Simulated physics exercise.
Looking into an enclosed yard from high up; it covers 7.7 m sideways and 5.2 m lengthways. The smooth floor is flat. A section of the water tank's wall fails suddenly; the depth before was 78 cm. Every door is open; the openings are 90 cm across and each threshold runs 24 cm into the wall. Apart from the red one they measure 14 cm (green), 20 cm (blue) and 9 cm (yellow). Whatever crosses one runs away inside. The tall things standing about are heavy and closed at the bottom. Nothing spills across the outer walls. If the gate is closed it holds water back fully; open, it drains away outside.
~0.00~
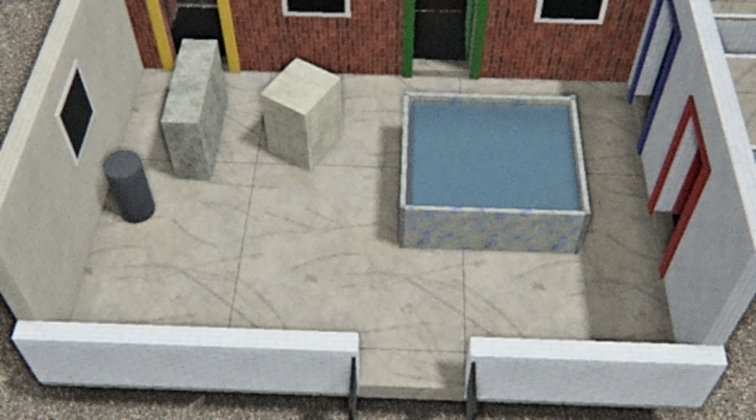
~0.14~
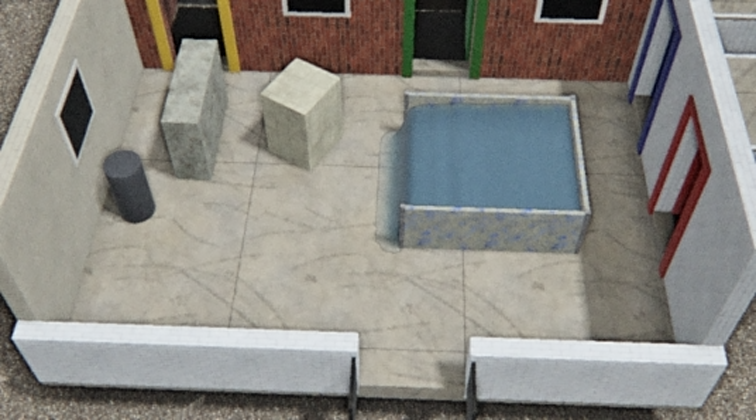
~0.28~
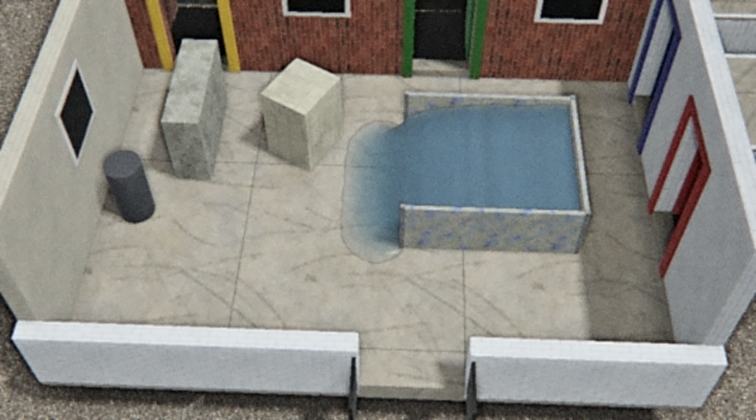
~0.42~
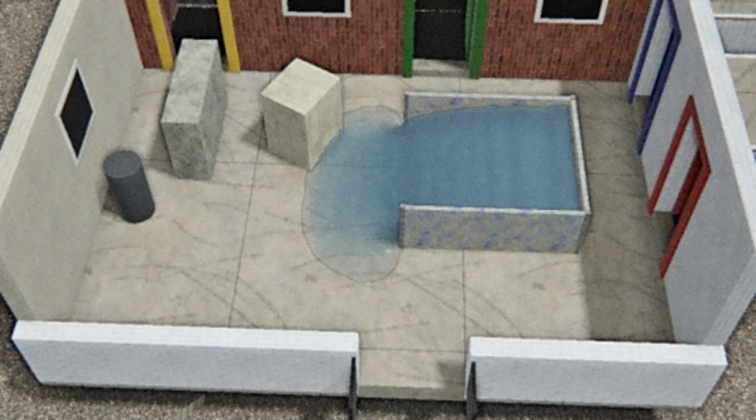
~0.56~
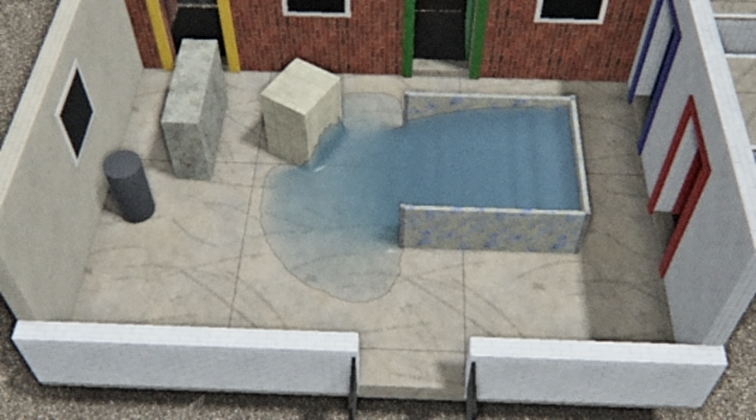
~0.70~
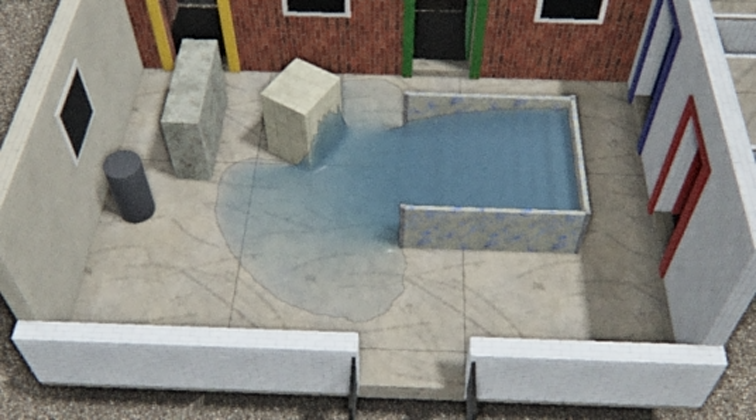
In a walled yard, a tank's left side gives way and water spreads across the floor.
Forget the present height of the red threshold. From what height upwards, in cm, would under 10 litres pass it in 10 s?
At least 6 cm or so.
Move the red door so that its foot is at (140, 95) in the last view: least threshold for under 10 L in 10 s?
About 23 cm.
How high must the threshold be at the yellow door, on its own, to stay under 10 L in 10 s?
Roughly 24 cm at yellow.
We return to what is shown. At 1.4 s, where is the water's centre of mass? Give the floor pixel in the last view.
Near (400, 192).
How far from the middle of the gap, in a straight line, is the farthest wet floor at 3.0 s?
Roughly 5.2 m.
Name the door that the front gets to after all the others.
Last comes the red one.
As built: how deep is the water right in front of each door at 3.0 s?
In cm: Green 8, blue 0, red 0, yellow 12.
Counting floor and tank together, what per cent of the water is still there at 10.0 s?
About 90 per cent.
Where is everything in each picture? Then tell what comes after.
The first picture shows still water, 78 cm deep, in the water tank at (491, 154); the red door at (676, 195) is dry.
In the second picture, the gap is at (406, 174), the front 0.3 m out at (384, 242); the back of the water tank holds 78 cm.
In the third picture, the front is at (347, 209), 0.8 m from the gap at (406, 177); 1.7 m2 of floor is wet, 78 cm left at the back.
In the fourth picture, water pours out at (406, 178) and has run 1.4 m, to (307, 218); about 12 cm deep outside, 78 cm at the back.
In the fifth picture, water pours out at (406, 179) and has run 2.0 m, to (266, 207); about 10 cm deep outside, 72 cm at the back.
In the sixth picture, the gap is at (406, 179), the front 2.6 m out at (222, 215); the back of the water tank holds 65 cm; the red door at (676, 195), 3.5 m from the gap, is still 3.5 m from the nearest water.
After 1.4 s water covers 40 % of the floor, deepest (50 cm) near (339, 157); it has not reached the red door.
After 3.0 s water covers 60 % of the floor, deepest (46 cm) near (85, 272); it has not reached the red door.
After 10.0 s water covers 95 % of the floor, deepest (16 cm) near (622, 166); 8 cm at the red door, 0 litres in over its 10 cm threshold.
At the red door as built, the water arrived by 6.0 s and peaked near 10 cm at 8.8 s.
Run again over the same 10 s with other heights there, 13 litres in over 5.5 cm, 4 litres over 7.5 cm. The limit of 10 litres is kept from about 6 cm up.
